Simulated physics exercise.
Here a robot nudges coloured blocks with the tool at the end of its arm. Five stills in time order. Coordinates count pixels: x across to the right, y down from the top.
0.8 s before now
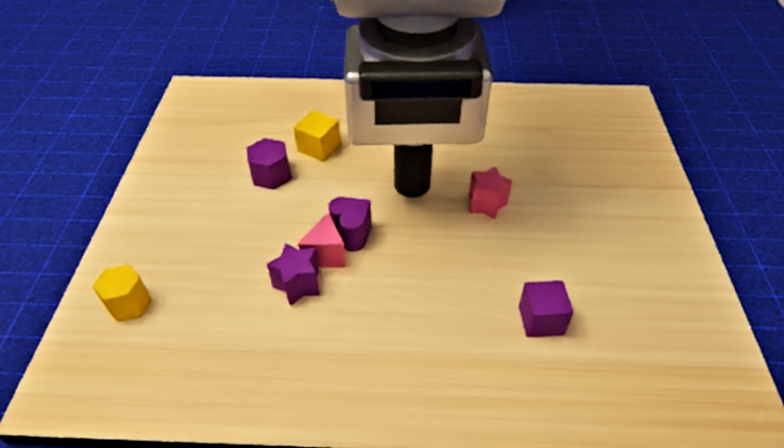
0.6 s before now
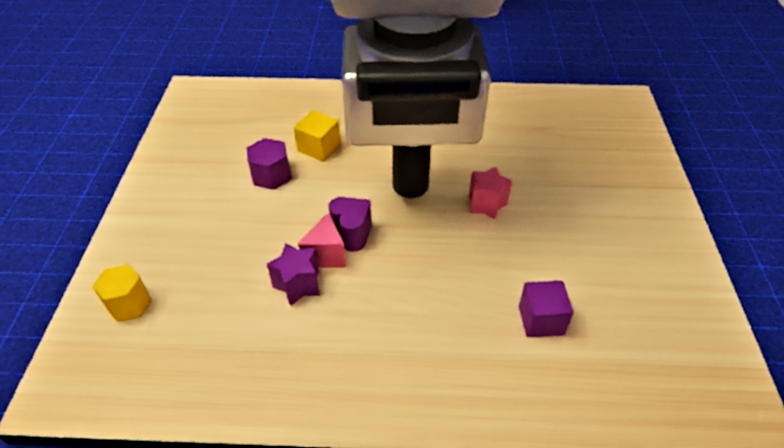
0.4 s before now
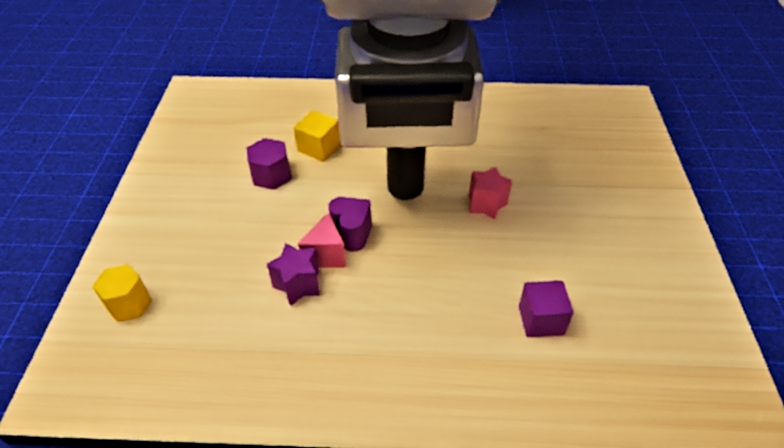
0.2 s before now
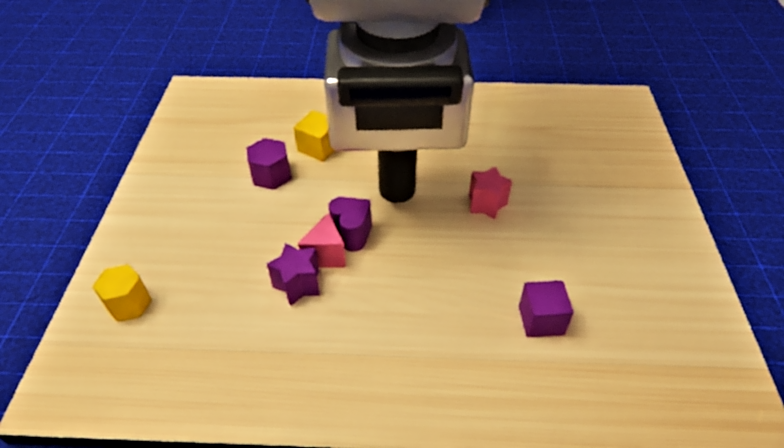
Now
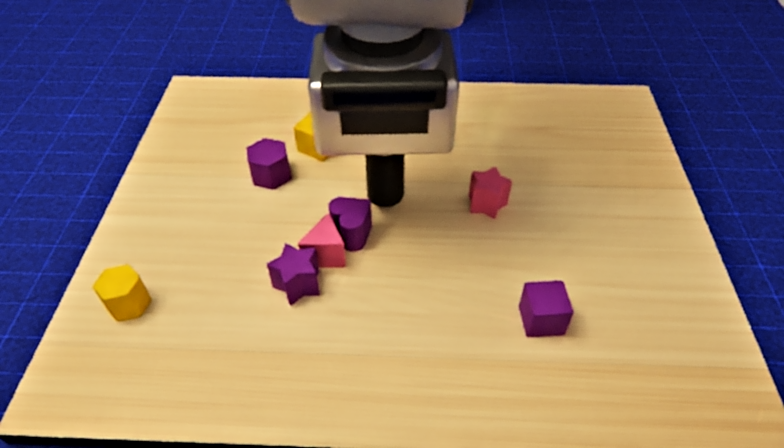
In this clip, a robot arm with a dark cylindrical tool hovers over a wooden board scattered with purple, yellow and pink blocks, then moves slightly left and a little toward the viewer, while the blocks stay still.
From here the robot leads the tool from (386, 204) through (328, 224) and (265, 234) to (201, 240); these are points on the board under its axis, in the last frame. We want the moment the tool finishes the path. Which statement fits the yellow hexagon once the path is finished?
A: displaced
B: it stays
Answer: B.
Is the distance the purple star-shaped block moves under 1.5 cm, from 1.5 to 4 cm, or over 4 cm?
Once the path ends, it will sit 1.5 to 4 cm from where it is now.
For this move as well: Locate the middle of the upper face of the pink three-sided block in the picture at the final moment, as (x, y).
I expect it at (293, 258).
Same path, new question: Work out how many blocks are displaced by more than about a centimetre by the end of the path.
The number will come to 3 or more.
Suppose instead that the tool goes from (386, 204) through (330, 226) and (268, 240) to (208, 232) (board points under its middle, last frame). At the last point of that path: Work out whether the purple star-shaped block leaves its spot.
The purple star-shaped block moves.
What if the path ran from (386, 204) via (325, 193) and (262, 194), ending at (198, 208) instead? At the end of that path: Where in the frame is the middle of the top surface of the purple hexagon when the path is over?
Located at (248, 146).
On the path given first. One third of the way, tool (326, 214); purple star-shaped block (278, 282); pink three-sided block (300, 251), turned 15° anticlockwise; purple heart (319, 227).
Two thirds of the way, tool (263, 223); purple star-shaped block (274, 291), turned 15° anticlockwise; pink three-sided block (293, 258), turned 20° anticlockwise; purple heart (310, 232), turned 20° anticlockwise.
At the end, tool (197, 230); yellow hexagon in place; purple star-shaped block (274, 291), turned 15° anticlockwise; pink three-sided block (293, 258), turned 20° anticlockwise; purple heart (310, 232), turned 20° anticlockwise.
